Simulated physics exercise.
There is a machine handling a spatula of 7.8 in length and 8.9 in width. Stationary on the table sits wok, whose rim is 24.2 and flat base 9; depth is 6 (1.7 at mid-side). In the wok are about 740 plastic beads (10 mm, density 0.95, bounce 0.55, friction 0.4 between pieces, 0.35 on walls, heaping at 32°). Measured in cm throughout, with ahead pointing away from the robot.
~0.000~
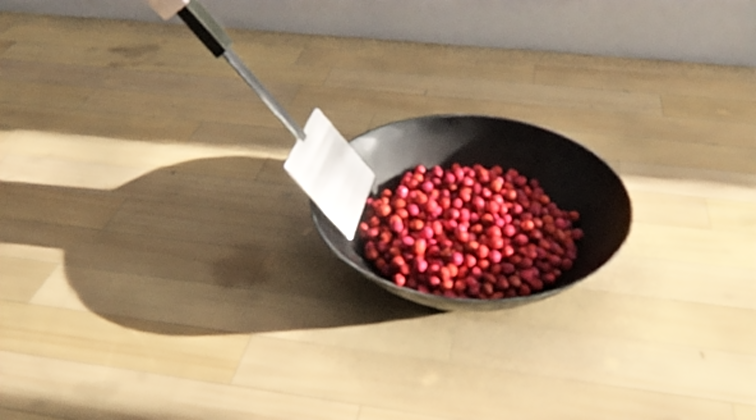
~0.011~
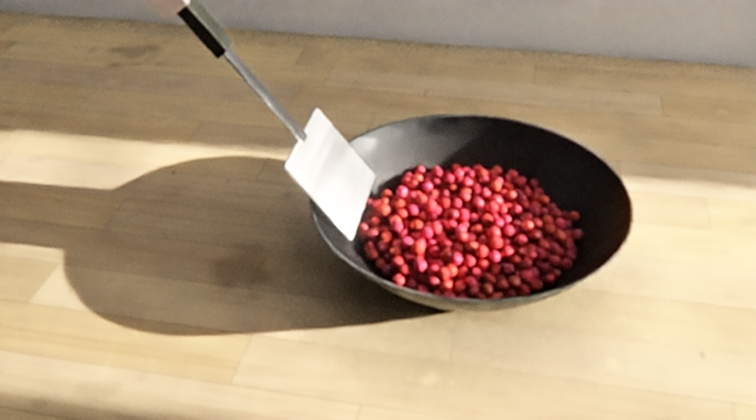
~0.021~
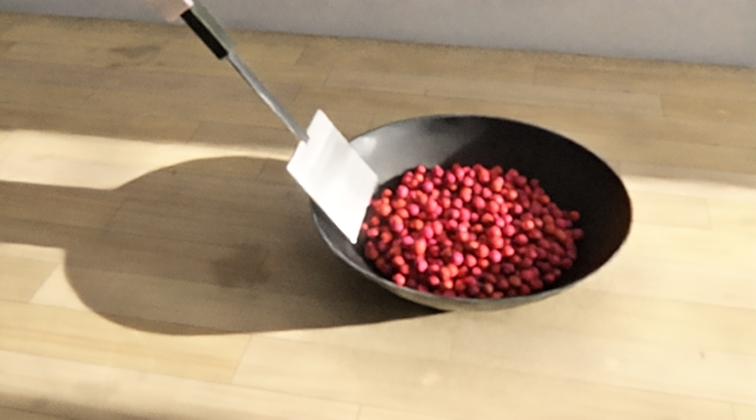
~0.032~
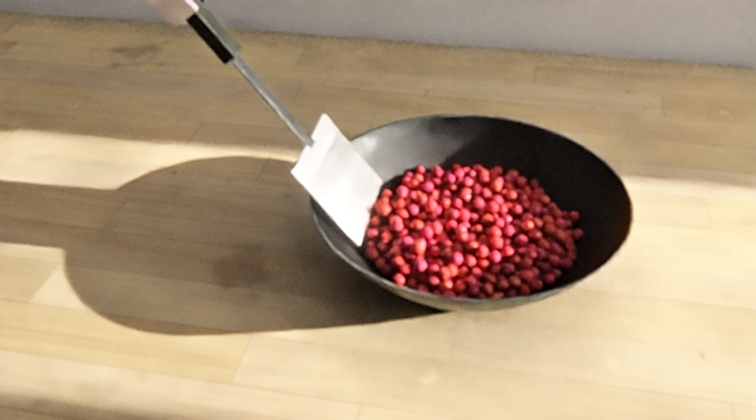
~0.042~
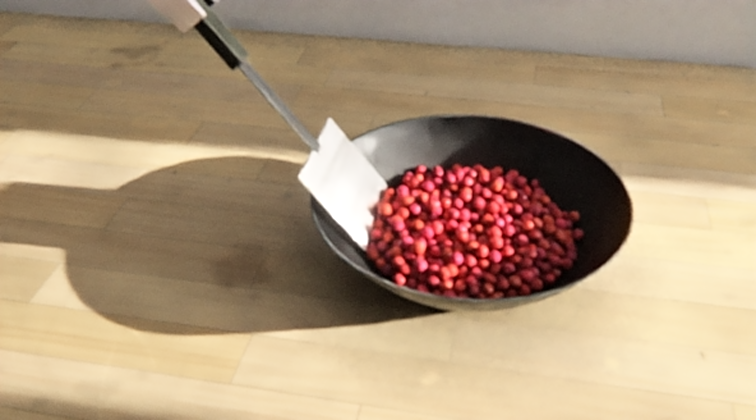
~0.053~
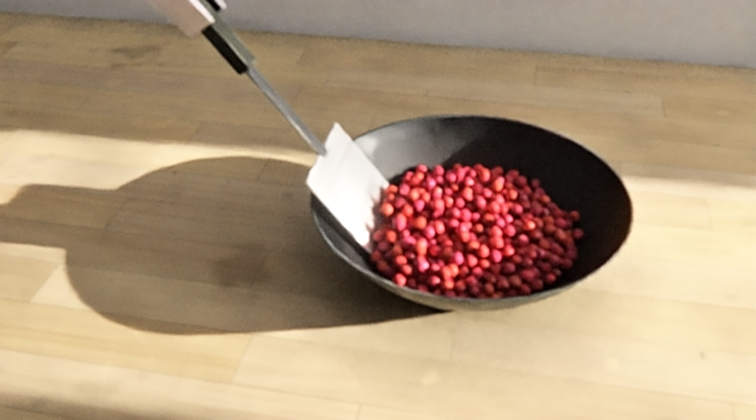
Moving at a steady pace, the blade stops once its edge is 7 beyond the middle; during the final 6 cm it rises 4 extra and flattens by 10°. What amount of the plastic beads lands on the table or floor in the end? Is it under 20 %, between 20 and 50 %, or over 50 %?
It is under 20 %.
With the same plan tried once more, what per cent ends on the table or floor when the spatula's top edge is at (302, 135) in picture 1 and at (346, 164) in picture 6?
Close to 40 in a hundred.
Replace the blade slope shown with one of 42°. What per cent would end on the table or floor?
Estimate: Approx. 10 %.
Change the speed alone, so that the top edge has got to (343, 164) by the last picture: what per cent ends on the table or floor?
Estimate: Close to 35 %.
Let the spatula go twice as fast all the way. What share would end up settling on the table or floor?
About 35 per cent.
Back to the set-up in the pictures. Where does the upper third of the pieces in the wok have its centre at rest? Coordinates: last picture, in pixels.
It is centred near (568, 229) in the last view.
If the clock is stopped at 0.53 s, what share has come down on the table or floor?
It works out to about 10 in a hundred.
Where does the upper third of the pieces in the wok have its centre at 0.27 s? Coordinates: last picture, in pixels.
(558, 210).
After 0.16 s, sloping 52°, highest piece 6 above the table; 737 in the wok.
After 0.27 s, sloping 48°, highest piece 7 above the table; 736 in the wok, 1 on the blade or in flight.
After 0.53 s, sloping 42°, highest piece 7 above the table; 661 in the wok, 61 on the table or floor, 15 on the blade or in flight.
After 1.58 s, sloping 42°, highest piece 7 above the table; 659 in the wok, 78 on the table or floor.
At rest, 659 in the wok, 78 on the table or floor. That is 11 % on the table or floor.
